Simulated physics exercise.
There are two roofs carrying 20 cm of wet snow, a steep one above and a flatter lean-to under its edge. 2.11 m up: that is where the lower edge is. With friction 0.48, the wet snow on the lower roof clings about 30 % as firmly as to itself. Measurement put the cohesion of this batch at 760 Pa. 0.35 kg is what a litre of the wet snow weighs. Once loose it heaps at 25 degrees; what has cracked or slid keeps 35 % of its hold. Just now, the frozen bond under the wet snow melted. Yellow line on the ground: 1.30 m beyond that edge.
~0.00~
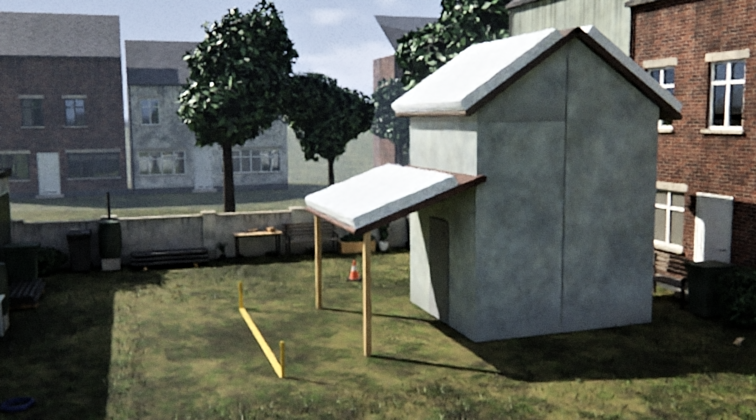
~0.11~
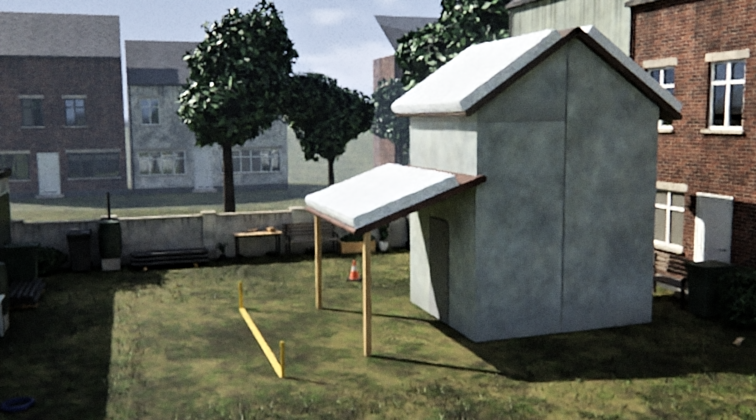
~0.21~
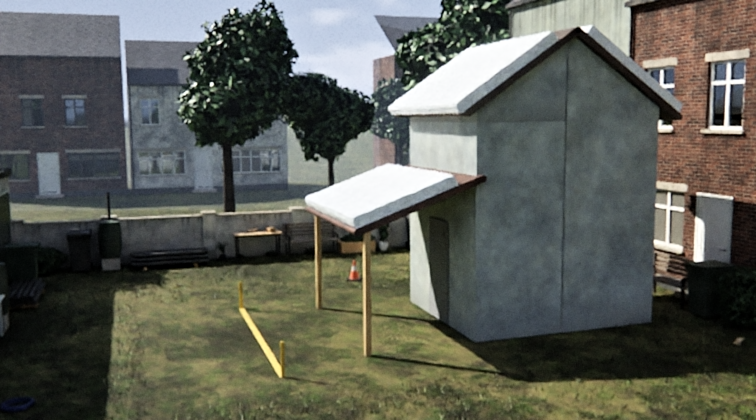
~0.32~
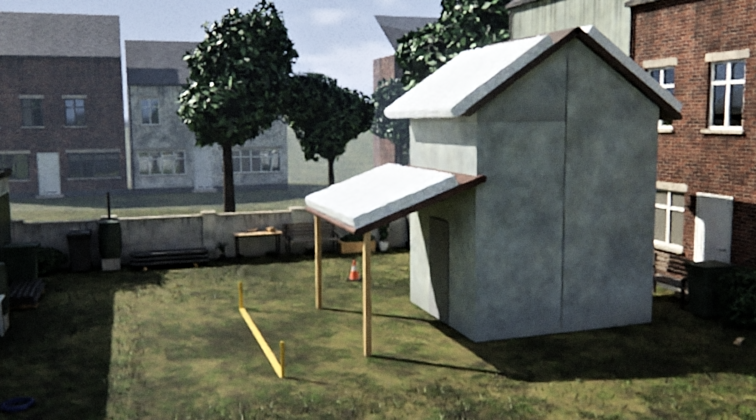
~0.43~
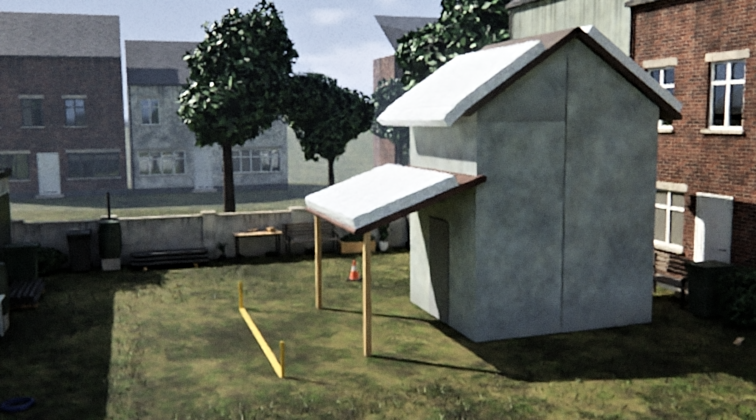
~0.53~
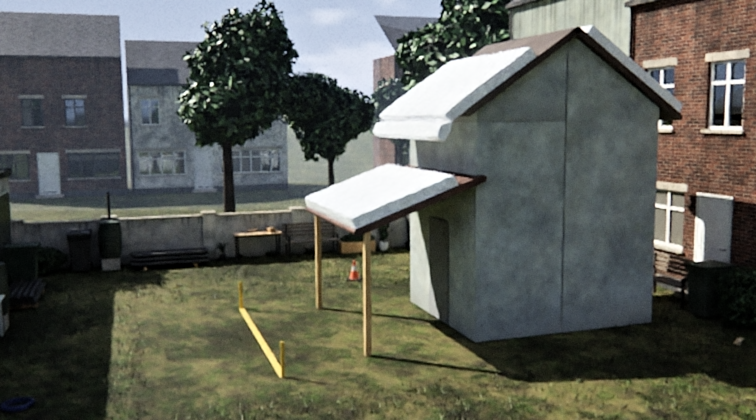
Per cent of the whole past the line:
32 out of 100.
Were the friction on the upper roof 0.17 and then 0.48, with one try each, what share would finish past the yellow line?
I'd say 25 %, followed by 0 %.
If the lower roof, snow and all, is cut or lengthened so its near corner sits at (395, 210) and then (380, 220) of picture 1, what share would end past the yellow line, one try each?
35 %, then 35 %.
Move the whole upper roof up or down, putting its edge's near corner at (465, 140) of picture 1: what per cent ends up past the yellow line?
That would come to around 6 %.
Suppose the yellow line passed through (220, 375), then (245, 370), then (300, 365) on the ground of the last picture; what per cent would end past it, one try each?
12 %, 20 %, 45 %.
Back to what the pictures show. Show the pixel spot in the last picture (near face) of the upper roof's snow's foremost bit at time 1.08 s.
Roughly at (372, 207).
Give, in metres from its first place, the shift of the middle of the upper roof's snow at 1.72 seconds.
Distance from start: Around 4.2 m.
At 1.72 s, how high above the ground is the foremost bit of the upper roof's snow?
I'd say around 0.6 metres.
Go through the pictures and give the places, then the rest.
Leading edge of the wet snow at (464, 99), in the first frame.
Leading edge of the wet snow at (463, 100), its middle shifted 2.2 cm, 1 % of it past the upper edge, in one piece, in the second frame.
Leading edge of the wet snow at (460, 102), its middle shifted 9.0 cm, 4 % of it past the upper edge, in one piece, in the third frame.
Leading edge of the wet snow at (455, 105), its middle shifted 21 cm, 10 % of it past the upper edge, in one piece, in the fourth frame.
Leading edge of the wet snow at (448, 115), its middle shifted 38 cm, 17 % of it past the upper edge, cracking, in the fifth frame.
Leading edge of the wet snow at (440, 131), its middle shifted 60 cm, 28 % of it past the upper edge, cracking, in the sixth frame.
After 1.08 s, none is below the lower edge and 0 % is past the line.
After 1.72 s, 32 % is below the lower edge and 2 % is past the line.
After 2.36 s, 61 % is below the lower edge and 32 % is past the line.
After 3.00 s, 61 % is below the lower edge and 32 % is past the line.
After 3.10 s, at the end, 61 % is below the lower edge and 32 % is past the line.
